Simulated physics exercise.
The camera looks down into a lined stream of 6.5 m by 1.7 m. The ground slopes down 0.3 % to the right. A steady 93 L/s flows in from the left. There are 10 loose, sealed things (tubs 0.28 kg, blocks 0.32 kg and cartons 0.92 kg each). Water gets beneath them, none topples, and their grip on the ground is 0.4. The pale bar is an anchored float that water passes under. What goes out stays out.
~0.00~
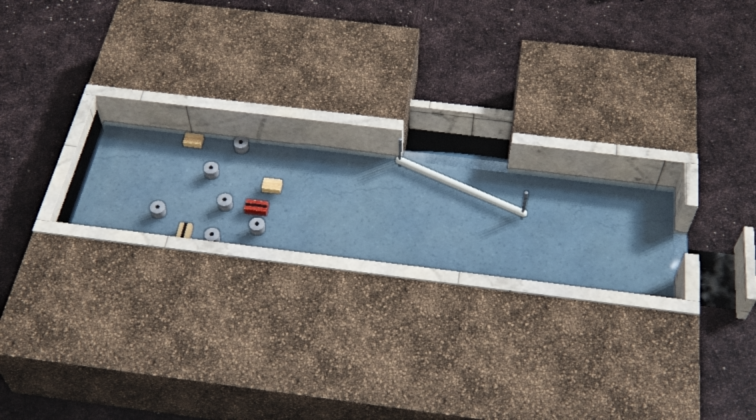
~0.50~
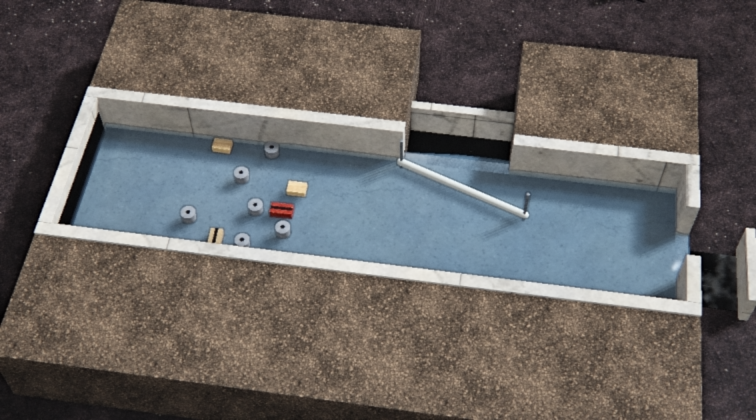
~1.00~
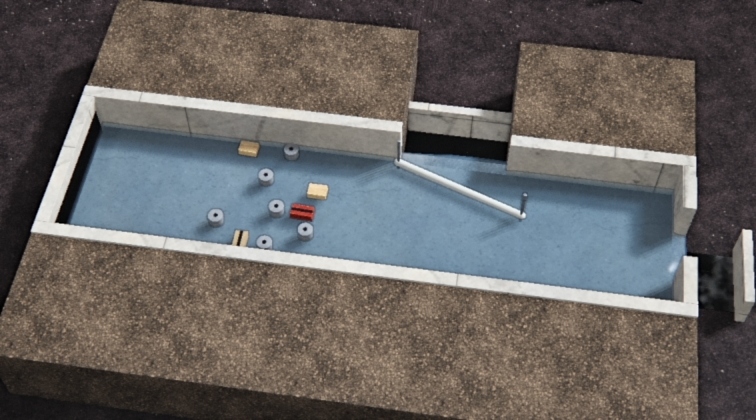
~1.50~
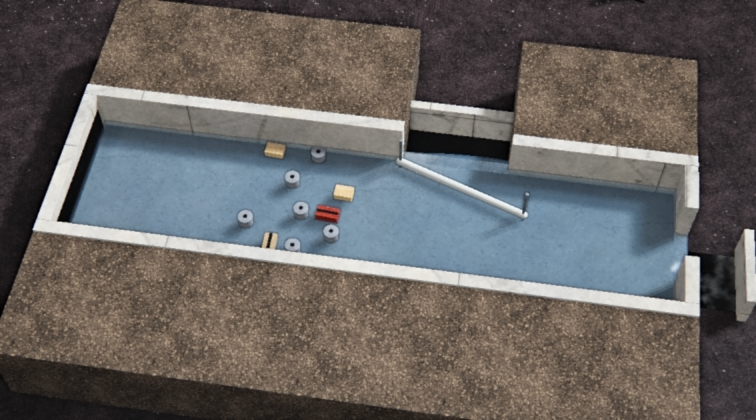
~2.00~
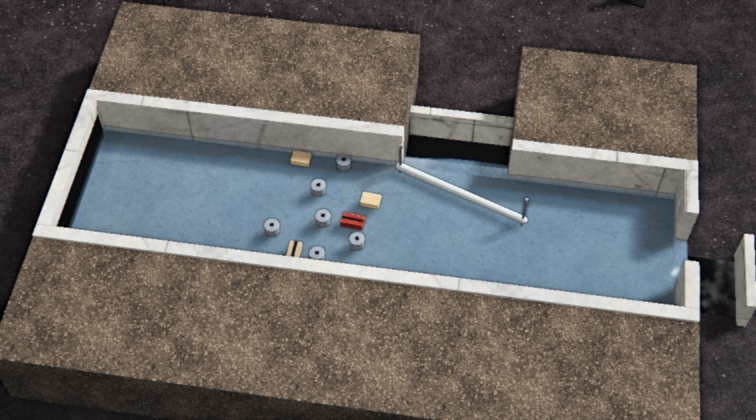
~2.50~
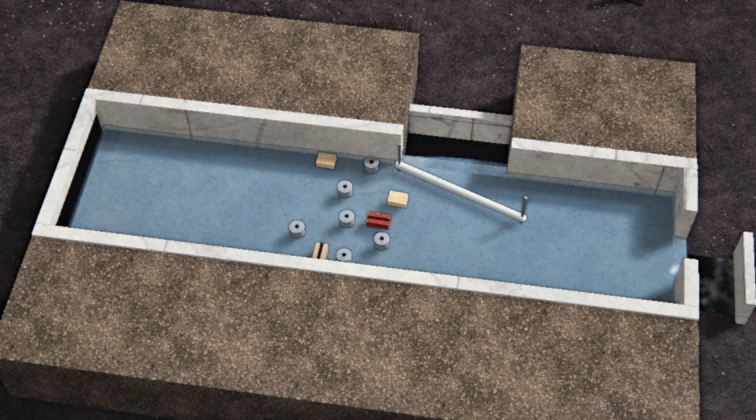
Shallow water in a walled channel carries a loose group of small objects steadily right.
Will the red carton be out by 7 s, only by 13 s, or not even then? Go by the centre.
That happens after the second time or never.
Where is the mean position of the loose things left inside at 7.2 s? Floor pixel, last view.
Around (491, 229).
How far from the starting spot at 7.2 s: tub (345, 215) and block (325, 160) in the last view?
In turn: 300 cm, 300 cm.
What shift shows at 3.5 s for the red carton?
Roughly 200 cm by then.
After 3.5 s the red carton is near (431, 215), 1.9 m from its start, afloat; 0 of 10 are out; 10 afloat.
After 7.2 s the red carton is near (504, 215), 2.7 m from its start, afloat; 0 of 10 are out; 10 afloat.
After 12.0 s the red carton is near (507, 217), 2.7 m from its start, afloat; 1 of 10 are out; 9 afloat.
After 16.0 s the red carton is near (508, 217), 2.7 m from its start, afloat; 4 of 10 are out; 6 afloat.
